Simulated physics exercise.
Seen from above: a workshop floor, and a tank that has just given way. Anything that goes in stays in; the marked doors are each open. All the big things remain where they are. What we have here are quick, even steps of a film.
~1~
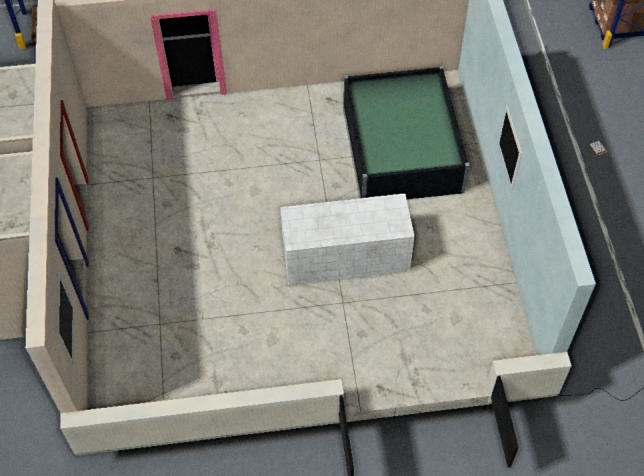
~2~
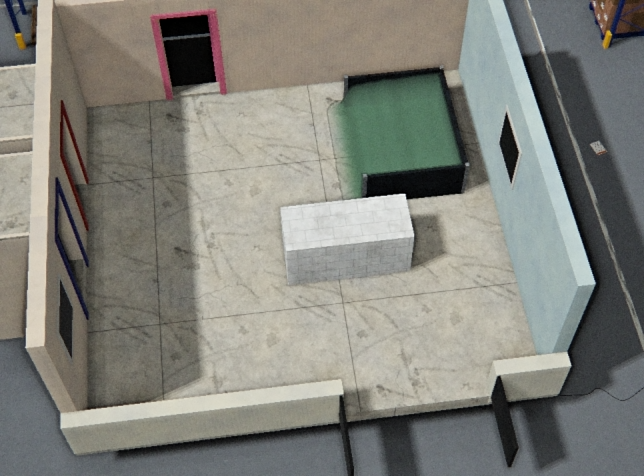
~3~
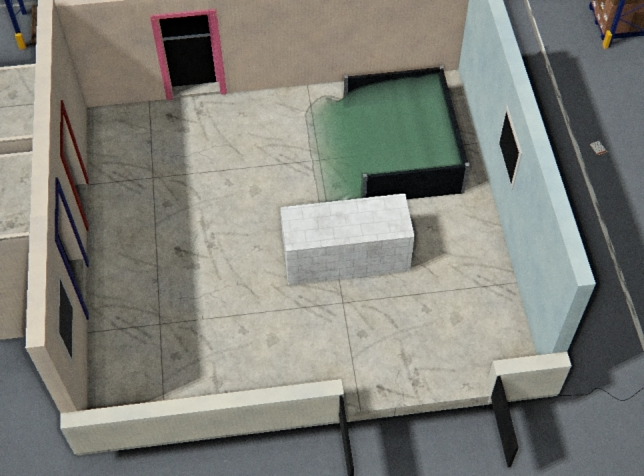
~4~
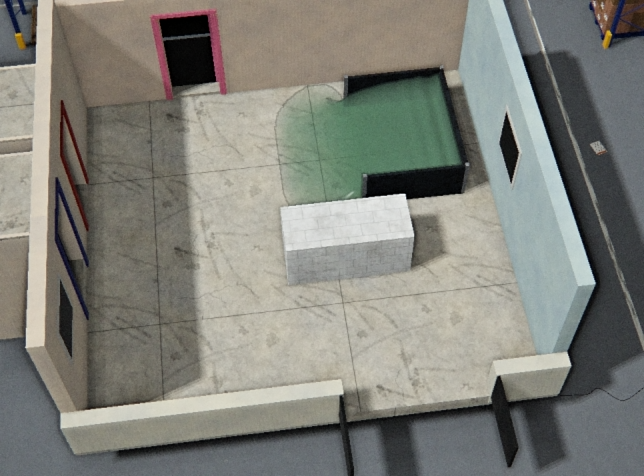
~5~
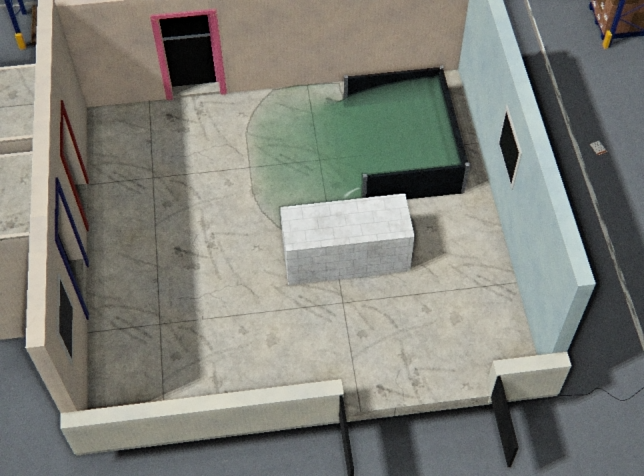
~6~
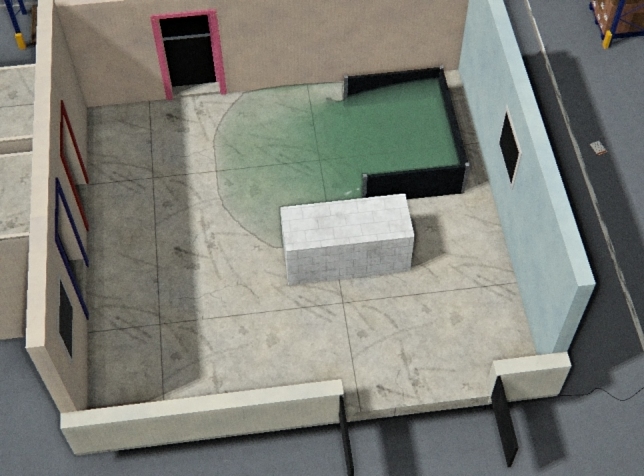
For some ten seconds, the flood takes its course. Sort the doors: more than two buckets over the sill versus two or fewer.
Sorted by door: Pink door - more than two; blue door - two or fewer; red door - more than two.
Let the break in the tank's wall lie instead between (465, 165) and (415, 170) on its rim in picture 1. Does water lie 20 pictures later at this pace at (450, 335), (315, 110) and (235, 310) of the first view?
Taken one by one: Sodden, then unaffected, then unaffected.
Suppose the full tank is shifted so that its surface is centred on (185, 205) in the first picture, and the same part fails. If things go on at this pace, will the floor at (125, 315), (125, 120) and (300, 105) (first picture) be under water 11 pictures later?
Soaked, soaked, spared.
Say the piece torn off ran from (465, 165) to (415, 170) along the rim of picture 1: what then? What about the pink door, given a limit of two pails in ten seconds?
The pink one ends up below.
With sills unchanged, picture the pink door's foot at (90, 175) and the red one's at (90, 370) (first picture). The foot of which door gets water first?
I'd go with the one in pink.
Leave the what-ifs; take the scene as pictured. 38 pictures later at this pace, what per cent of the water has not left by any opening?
The share not yet gone is roughly 84 percent.
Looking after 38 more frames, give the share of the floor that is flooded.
That comes to about 70 per cent.
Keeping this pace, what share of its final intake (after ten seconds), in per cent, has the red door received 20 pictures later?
Approximately 65 per cent.
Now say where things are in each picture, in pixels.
In the first picture, the open tank at (404, 123) is whole and still.
In the second picture, water pours out at (356, 143) and has run to (341, 103).
In the third picture, water pours out at (356, 145) and has run to (325, 100).
In the fourth picture, water pours out at (356, 146) and has run to (302, 95).
In the fifth picture, water pours out at (356, 147) and has run to (270, 98).
In the sixth picture, water pours out at (356, 147) and has run to (219, 138).
A moment on, water covers 40 % of the floor; the pink door wet at the sill, nothing in, the blue door not reached, the red door wet at the sill, nothing in.
Next, water covers 50 % of the floor; the pink door under two buckets in, the blue door wet at the sill, nothing in, the red door far over two buckets in.
Then, water covers 55 % of the floor; the pink door under two buckets in, the blue door wet at the sill, nothing in, the red door far over two buckets in.
Later, water covers 70 % of the floor; the pink door over two buckets in, the blue door wet at the sill, nothing in, the red door far over two buckets in.
In the end, water covers 95 % of the floor; the pink door over two buckets in, the blue door wet at the sill, nothing in, the red door far over two buckets in.
